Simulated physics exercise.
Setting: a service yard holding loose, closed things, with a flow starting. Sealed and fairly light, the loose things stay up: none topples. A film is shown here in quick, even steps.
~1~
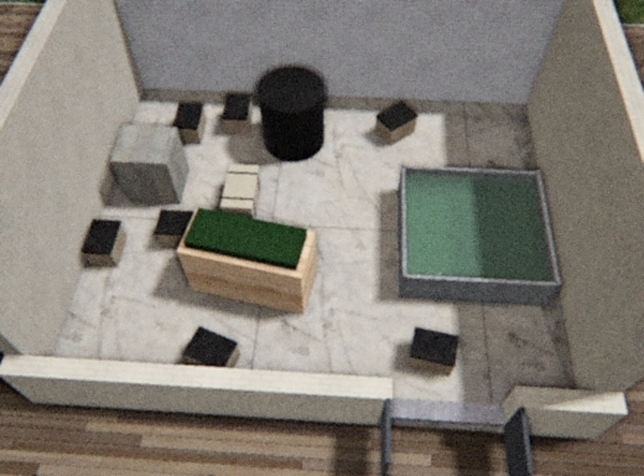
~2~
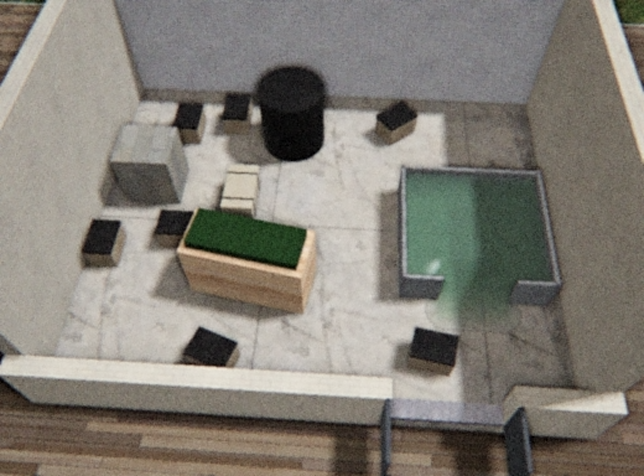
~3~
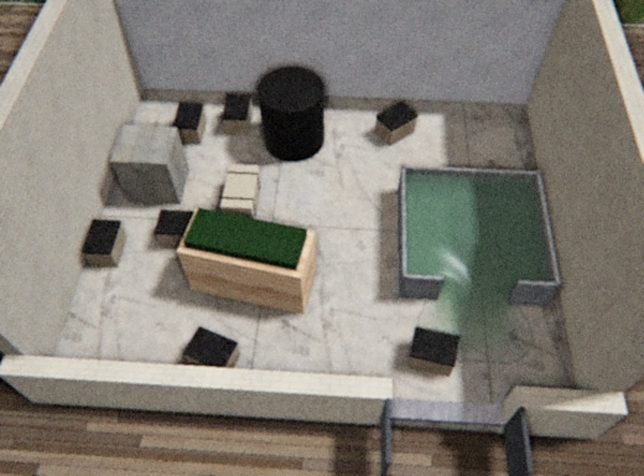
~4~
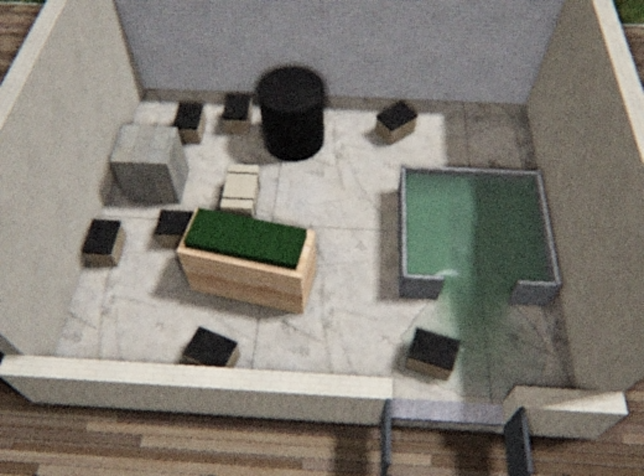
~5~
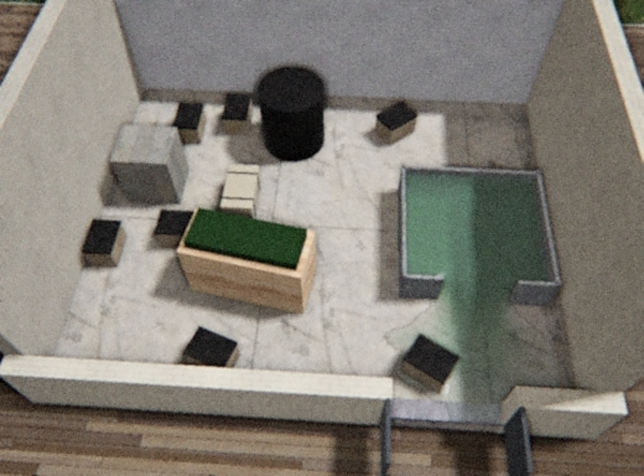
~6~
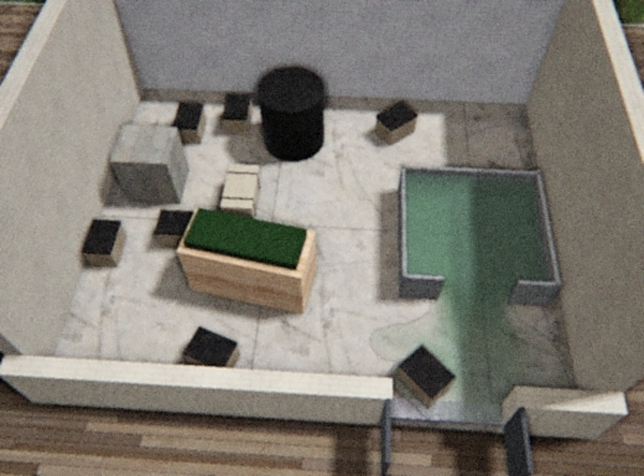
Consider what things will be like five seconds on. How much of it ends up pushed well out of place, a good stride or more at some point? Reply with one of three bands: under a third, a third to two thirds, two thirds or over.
Under a third.
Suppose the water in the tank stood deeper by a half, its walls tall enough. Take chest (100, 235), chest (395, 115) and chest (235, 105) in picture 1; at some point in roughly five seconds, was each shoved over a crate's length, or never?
In sequence: Fell short, fell short and fell short.
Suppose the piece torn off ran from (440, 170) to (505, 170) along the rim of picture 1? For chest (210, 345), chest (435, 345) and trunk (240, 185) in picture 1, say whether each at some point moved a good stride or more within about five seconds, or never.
Results in order: Stayed within it / stayed within it / stayed within it.
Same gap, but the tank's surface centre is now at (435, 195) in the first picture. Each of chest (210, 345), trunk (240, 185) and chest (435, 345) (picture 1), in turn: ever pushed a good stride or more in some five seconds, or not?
Object by object, in turn: Travelled a good distance, lingered near its place, travelled a good distance.
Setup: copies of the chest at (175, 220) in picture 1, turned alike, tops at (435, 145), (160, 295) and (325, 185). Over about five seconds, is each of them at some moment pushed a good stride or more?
Results - 1: Doesn't go far; 2: Doesn't go far; 3: Doesn't go far.
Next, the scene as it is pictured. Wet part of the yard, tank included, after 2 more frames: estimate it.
Roughly 20 in a hundred.
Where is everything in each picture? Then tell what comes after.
In the first picture, a chest at (435, 346), on the bottom; a chest at (236, 106) rests on the ground; 0 of 8 have shifted.
In the second picture, a chest at (435, 346), on the bottom; a chest at (236, 106), on the bottom; 0 of 8 have shifted.
In the third picture, a chest at (435, 346), on the bottom; a chest at (236, 106) rests on the ground; 0 of 8 have shifted.
In the fourth picture, a chest at (435, 348) rests on the ground, close to its start; a chest at (236, 106) rests on the ground; 0 of 8 have shifted.
In the fifth picture, a chest at (432, 358), on the bottom, close to its start; a chest at (236, 106), on the bottom; 1 of 8 have shifted.
In the sixth picture, a chest at (427, 371) rests on the ground, a stride from its start; a chest at (236, 106) rests on the ground; 1 of 8 have shifted.
A moment on, 1 of 8 are well off their spots; 0 afloat.
Next, 1 of 8 are well off their spots; 0 afloat.
Later, 1 of 8 are well off their spots; 0 afloat.
In the end, 1 of 8 are well off their spots, and 1 have been at some point; 0 afloat.
